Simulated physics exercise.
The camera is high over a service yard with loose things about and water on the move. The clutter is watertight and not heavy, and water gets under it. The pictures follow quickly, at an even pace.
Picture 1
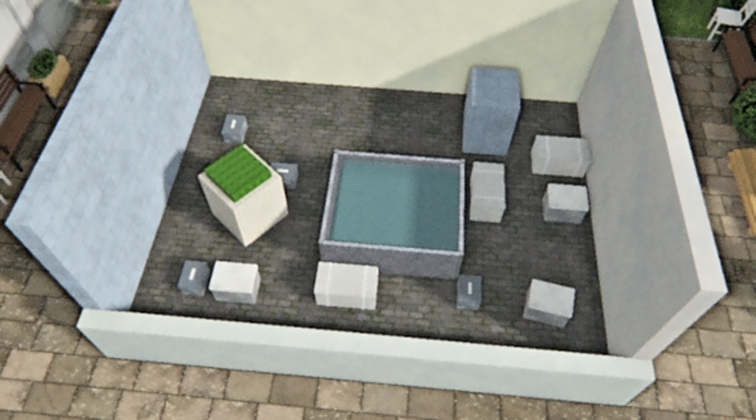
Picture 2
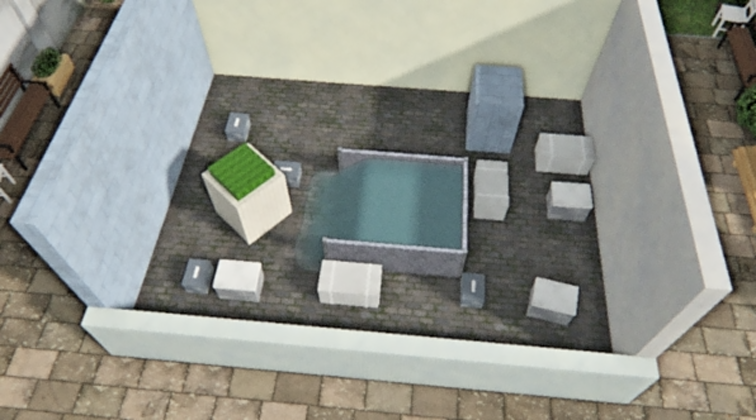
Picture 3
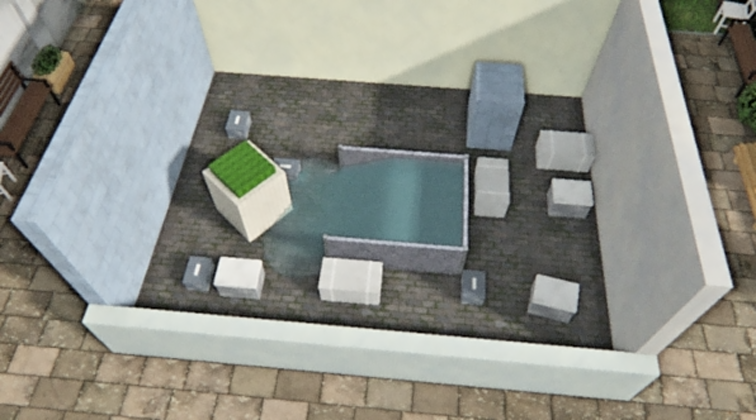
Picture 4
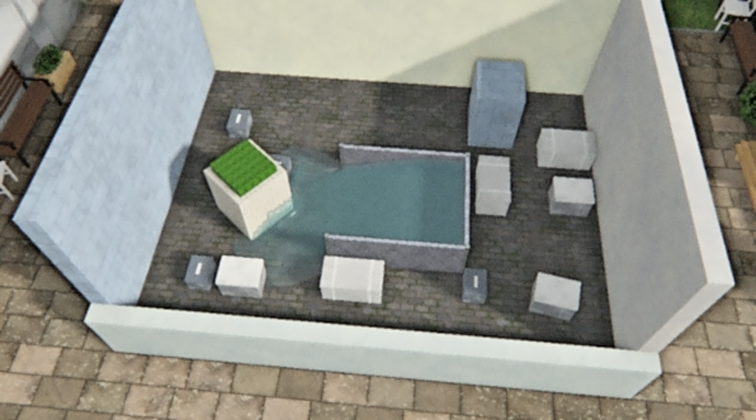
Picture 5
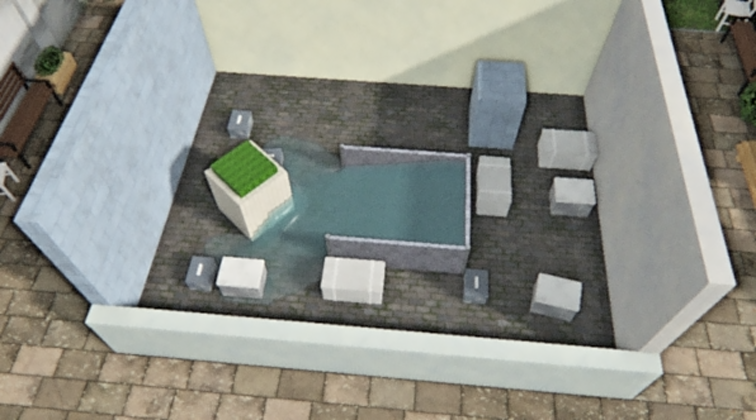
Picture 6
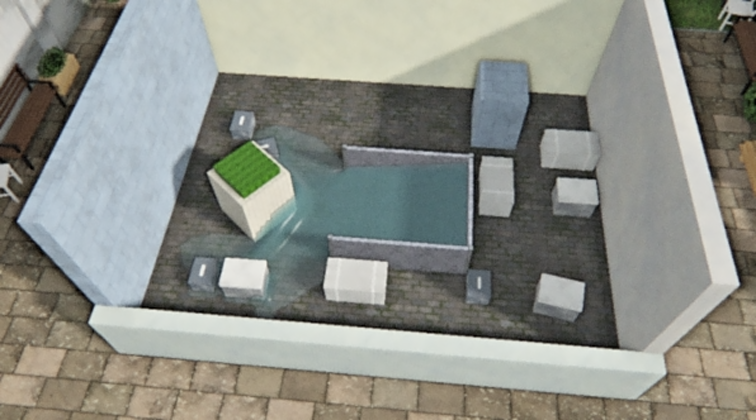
In a walled, paved yard, water pours from the open left side of a rectangular pool, spreads around a pale block with a green top, and nudges a small grey box behind it slightly, while the other blocks stay put.
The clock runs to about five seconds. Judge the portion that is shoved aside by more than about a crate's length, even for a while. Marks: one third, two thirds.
Share: Between one and two thirds.
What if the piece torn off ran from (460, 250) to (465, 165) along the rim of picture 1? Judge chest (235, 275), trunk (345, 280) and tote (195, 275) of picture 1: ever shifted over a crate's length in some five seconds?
In that order: Never so far, yes, not that far.
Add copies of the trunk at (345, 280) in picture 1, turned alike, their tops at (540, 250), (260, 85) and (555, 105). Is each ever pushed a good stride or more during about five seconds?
One after the other: Under that, pushed that far, not that far.
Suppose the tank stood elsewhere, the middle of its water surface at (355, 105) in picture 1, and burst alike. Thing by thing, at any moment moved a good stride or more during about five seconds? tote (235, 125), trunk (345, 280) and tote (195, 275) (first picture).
As listed: That far or more, moved that far, moved that far.
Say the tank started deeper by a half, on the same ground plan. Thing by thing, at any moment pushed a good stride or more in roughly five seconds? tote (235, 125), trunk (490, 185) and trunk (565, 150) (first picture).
As listed: That far or more, no, no.
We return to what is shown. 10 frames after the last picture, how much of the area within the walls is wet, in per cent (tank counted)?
Roughly 45 per cent.
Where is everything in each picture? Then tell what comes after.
In the first picture, a tote at (283, 171), on the bottom; a chest at (233, 276) rests on the ground; 0 of 10 have shifted.
In the second picture, a tote at (286, 169), on the bottom; a chest at (237, 274), on the bottom; 0 of 10 have shifted.
In the third picture, a tote at (285, 167), on the bottom; a chest at (238, 272) rests on the ground; 0 of 10 have shifted.
In the fourth picture, a tote at (276, 163) rests on the ground, close to its start; a chest at (239, 271), on the bottom; 1 of 10 have shifted.
In the fifth picture, a tote at (269, 156), on the bottom, a stride from its start; a chest at (240, 271), on the bottom; 1 of 10 have shifted.
In the sixth picture, a tote at (263, 147) rests on the ground, a stride from its start; a chest at (243, 272), on the bottom; 1 of 10 have shifted.
A moment on, 1 of 10 are well off their spots; 1 afloat.
Next, 4 of 10 are well off their spots; 4 afloat.
Later, 4 of 10 are well off their spots; 4 afloat.
In the end, 4 of 10 are well off their spots, and 4 have been at some point; 4 afloat.
